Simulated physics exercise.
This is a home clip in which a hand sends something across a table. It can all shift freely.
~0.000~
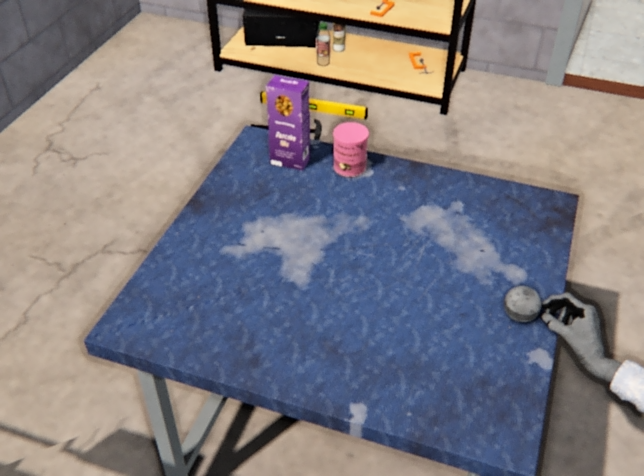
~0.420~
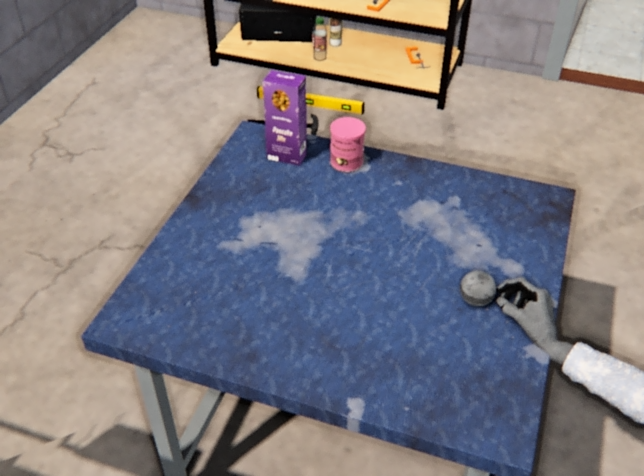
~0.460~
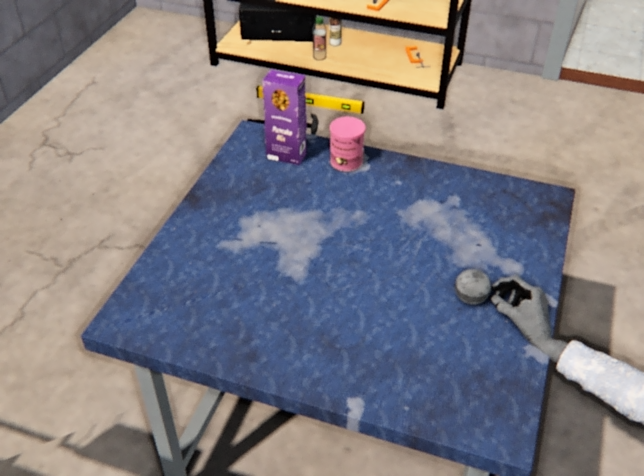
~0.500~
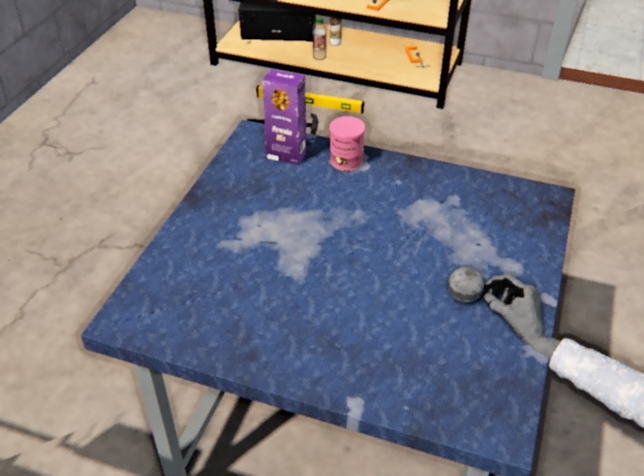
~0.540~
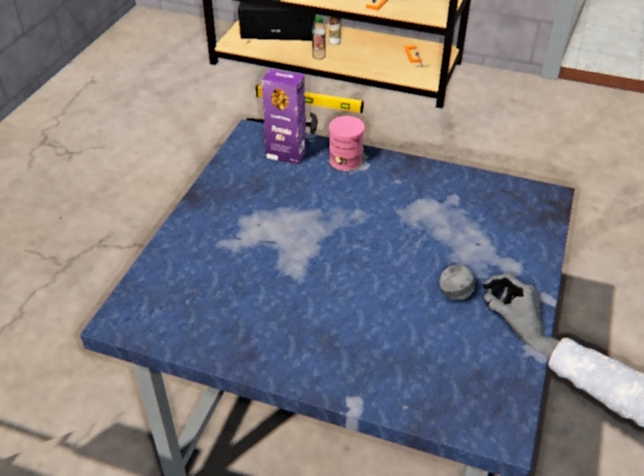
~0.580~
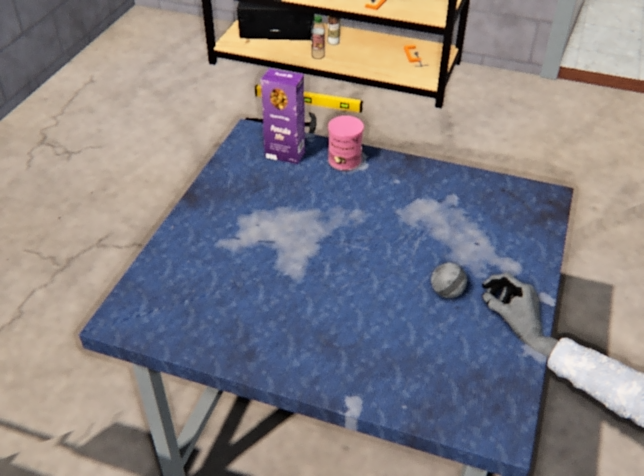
Grey ball moving left across a blue table under a gloved hand, then rolling slightly away as the hand stays behind.
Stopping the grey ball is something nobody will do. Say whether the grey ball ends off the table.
Topside.
By 0.68 s, grey ball moved about its own width near (432, 276).
By 0.88 s, grey ball moved well along near (402, 269).
By 1.18 s, grey ball moved well along near (369, 261).
By 1.48 s, grey ball moved well along near (348, 256).
When it is over (2.2 s), moved from the start, grey ball. End places, in pixels of the last picture, grey ball near (340, 254).
